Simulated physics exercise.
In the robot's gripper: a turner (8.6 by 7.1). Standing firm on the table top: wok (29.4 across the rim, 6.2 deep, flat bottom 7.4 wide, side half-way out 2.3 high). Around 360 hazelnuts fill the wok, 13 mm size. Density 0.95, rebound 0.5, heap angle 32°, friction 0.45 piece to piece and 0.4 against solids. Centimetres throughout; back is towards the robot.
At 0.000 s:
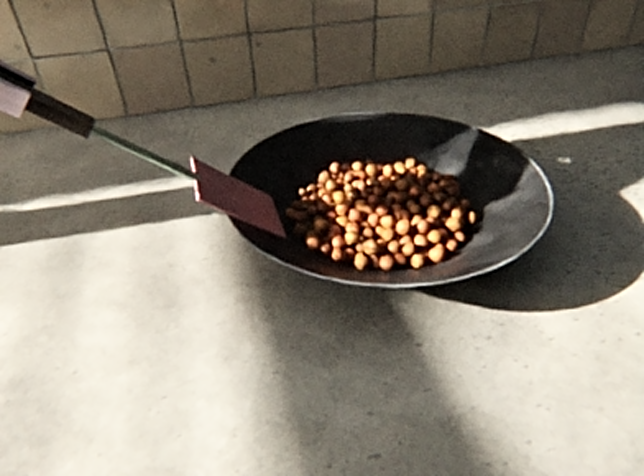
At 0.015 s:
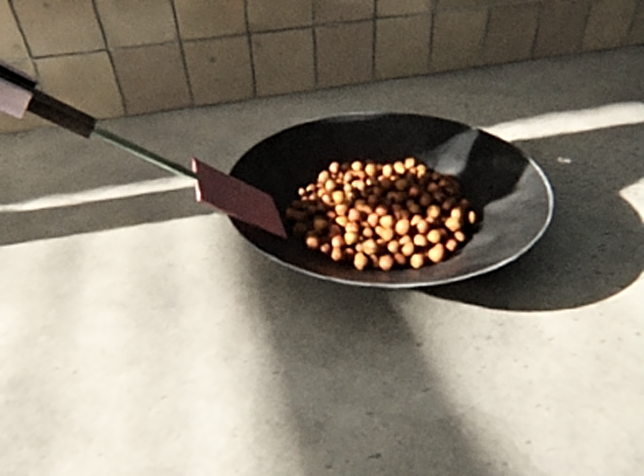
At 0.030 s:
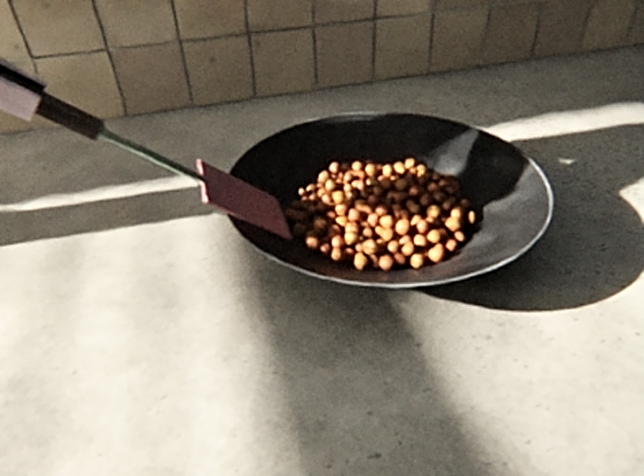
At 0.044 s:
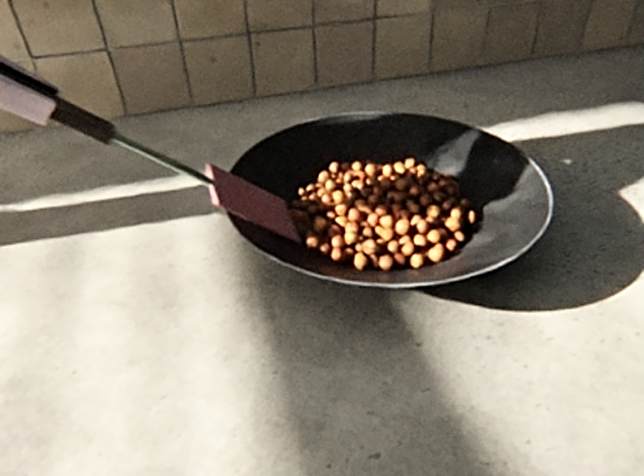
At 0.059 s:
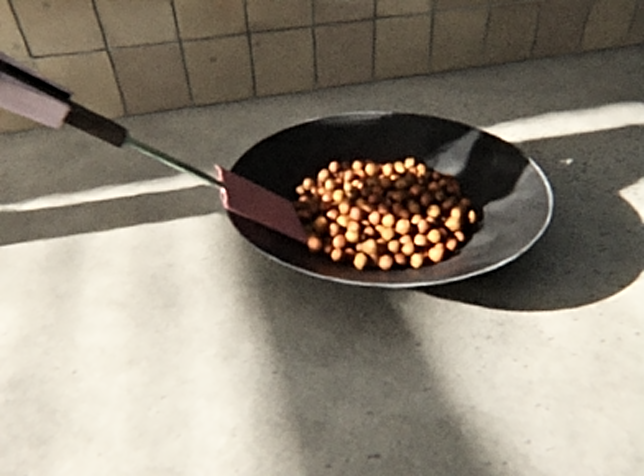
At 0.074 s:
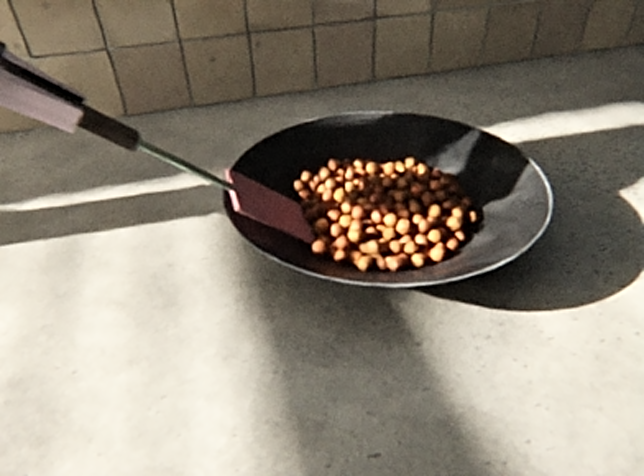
On a sunlit tabletop by a tiled wall, a dark turner reaches from the left into a black wok of hazelnuts, barely moving at first, then sliding slightly right and down until its blade nudges the pile's left edge.
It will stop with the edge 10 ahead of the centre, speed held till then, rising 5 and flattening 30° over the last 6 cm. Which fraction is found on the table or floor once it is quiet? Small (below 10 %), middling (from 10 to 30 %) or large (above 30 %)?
On the table or floor the share is middling, from 10 to 30 %.
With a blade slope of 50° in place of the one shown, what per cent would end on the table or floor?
It would be near 15 per cent.
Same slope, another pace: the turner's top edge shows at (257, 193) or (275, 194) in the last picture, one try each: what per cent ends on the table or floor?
Some 35 and 40 per cent.
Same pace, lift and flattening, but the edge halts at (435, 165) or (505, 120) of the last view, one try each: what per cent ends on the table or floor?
About 0 and 25 per cent.
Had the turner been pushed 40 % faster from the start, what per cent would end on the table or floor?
Then about 25 per cent.
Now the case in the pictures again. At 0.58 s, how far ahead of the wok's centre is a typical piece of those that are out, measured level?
About 20 cm.
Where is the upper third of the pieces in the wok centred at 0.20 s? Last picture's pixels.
At about (419, 188).
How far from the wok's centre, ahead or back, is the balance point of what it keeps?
About 4.0 cm ahead.
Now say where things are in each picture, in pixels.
Turner top edge at (195, 177), sloping 40°; upper third of the load around (386, 201), from x 290 to 470, top at y 165; 360 in the wok, in the first picture.
Turner top edge at (196, 178), sloping 40°; upper third of the load around (386, 201), from x 290 to 470, top at y 165, in the second picture.
Turner top edge at (201, 180), sloping 40°; upper third of the load around (386, 201), from x 290 to 470, top at y 165, in the third picture.
Turner top edge at (211, 182), sloping 40°; upper third of the load around (386, 201), from x 295 to 470, top at y 165, in the fourth picture.
Turner top edge at (221, 185), sloping 40°; upper third of the load around (384, 200), from x 300 to 470, top at y 165, in the fifth picture.
Turner top edge at (231, 188), sloping 40°; upper third of the load around (383, 198), from x 300 to 470, top at y 165; 360 in the wok, in the sixth picture.
By 0.20 s, sloping 40°, highest piece 5 above the table; 360 in the wok.
By 0.32 s, sloping 32°, highest piece 7 above the table; 360 in the wok.
By 0.58 s, sloping 10°, highest piece 8 above the table; 304 in the wok, 46 on the table or floor, 10 on the blade or in flight.
By 1.63 s, sloping 10°, highest piece 6 above the table; 304 in the wok, 56 on the table or floor.
Final count, 304 in the wok, 56 on the table or floor. That is 16 % on the table or floor.
